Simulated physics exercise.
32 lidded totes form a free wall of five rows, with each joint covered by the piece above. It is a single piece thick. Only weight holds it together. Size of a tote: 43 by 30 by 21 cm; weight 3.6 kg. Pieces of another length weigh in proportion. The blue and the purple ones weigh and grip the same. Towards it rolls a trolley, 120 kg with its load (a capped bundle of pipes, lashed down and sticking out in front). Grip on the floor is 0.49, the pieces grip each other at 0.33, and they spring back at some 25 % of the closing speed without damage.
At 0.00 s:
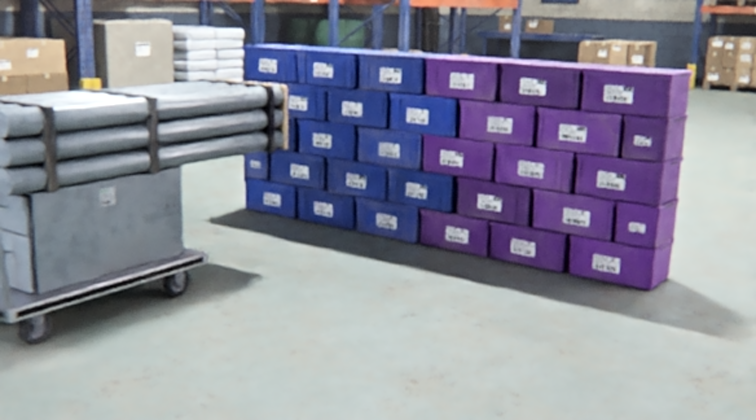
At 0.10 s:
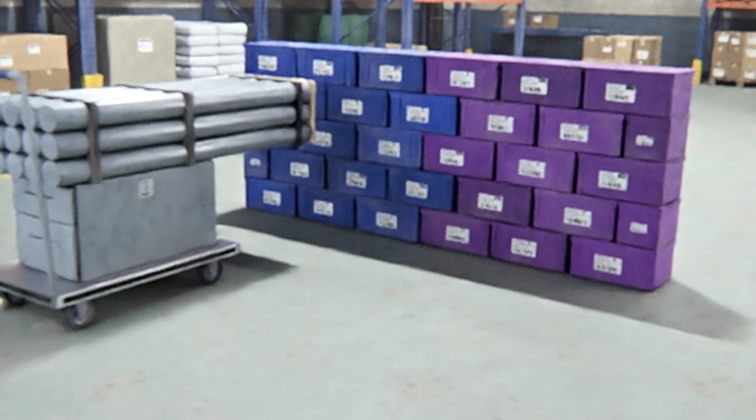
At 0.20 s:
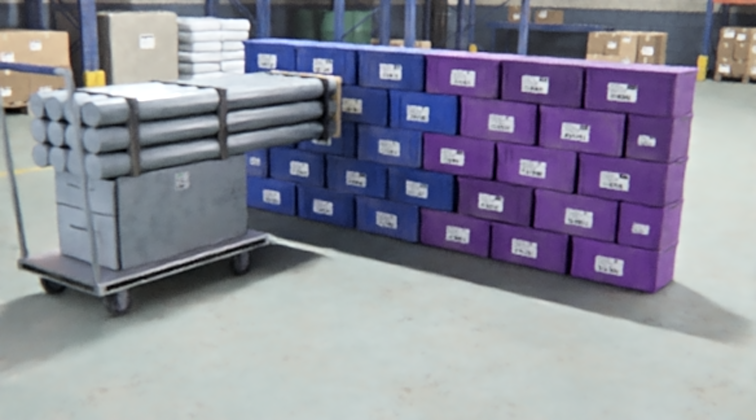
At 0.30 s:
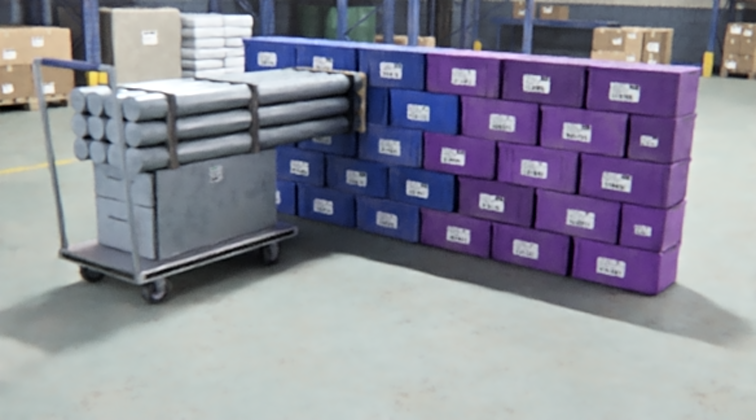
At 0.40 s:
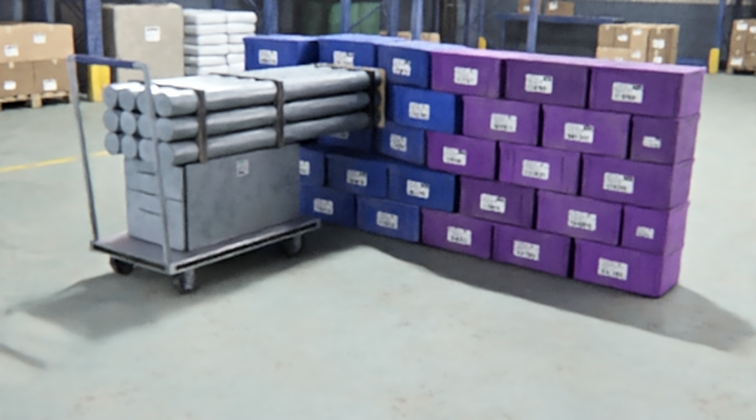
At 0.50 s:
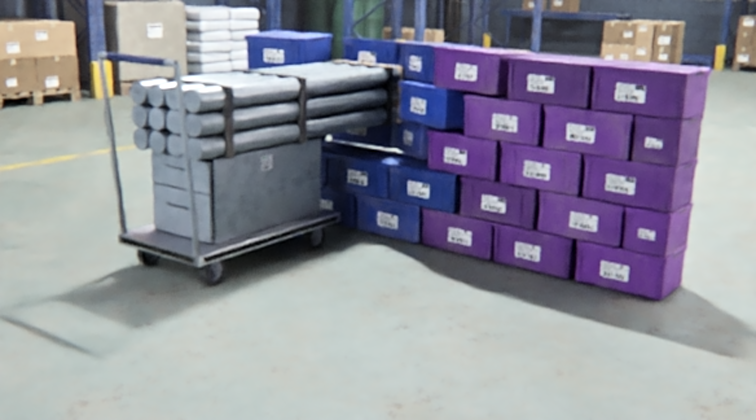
A flat trolley carrying a strapped bundle of grey pipes over grey boxes rolls in from the left towards a staggered wall of blue and purple boxes. The pipes' front ends reach the blue side and push in, shoving several upper blue boxes out of line, while the purple boxes barely move.
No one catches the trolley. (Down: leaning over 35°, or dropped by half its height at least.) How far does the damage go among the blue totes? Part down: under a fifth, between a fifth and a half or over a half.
Over a half of them.
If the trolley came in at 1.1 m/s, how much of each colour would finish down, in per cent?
In that case purple 10, blue 50 per cent.
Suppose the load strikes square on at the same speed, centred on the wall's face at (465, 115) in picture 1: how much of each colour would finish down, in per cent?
Then purple 50, blue 10 per cent.
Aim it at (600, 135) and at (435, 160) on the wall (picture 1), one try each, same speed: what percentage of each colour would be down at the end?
Purple 50 then 50, blue 0 then 40 per cent.
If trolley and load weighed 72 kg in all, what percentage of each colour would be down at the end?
Then purple 10, blue 50 per cent.
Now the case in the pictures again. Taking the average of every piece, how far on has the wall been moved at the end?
Some 50 cm on average.
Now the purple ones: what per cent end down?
Purple 10 per cent.
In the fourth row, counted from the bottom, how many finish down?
4 of them.
After 0.86 s, load 87 cm past the wall's line, still rolling; 6 of the 17 blue totes down (6 of 32 in all colours); top blue tote 63° from how it stood, 64 cm lower.
After 1.50 s, load 1.42 m past the wall's line, still rolling; 8 of the 17 blue totes down (9 of 32 in all colours); top blue tote upside down.
In the end (4.4 s), load 1.71 m past the wall's line, stopped; 12 of the 17 blue totes down (13 of 32 in all colours); top blue tote upside down; top purple tote unmoved. That is 71 per cent. From the last view, middles, top blue tote near (511, 140), top purple tote near (650, 89).
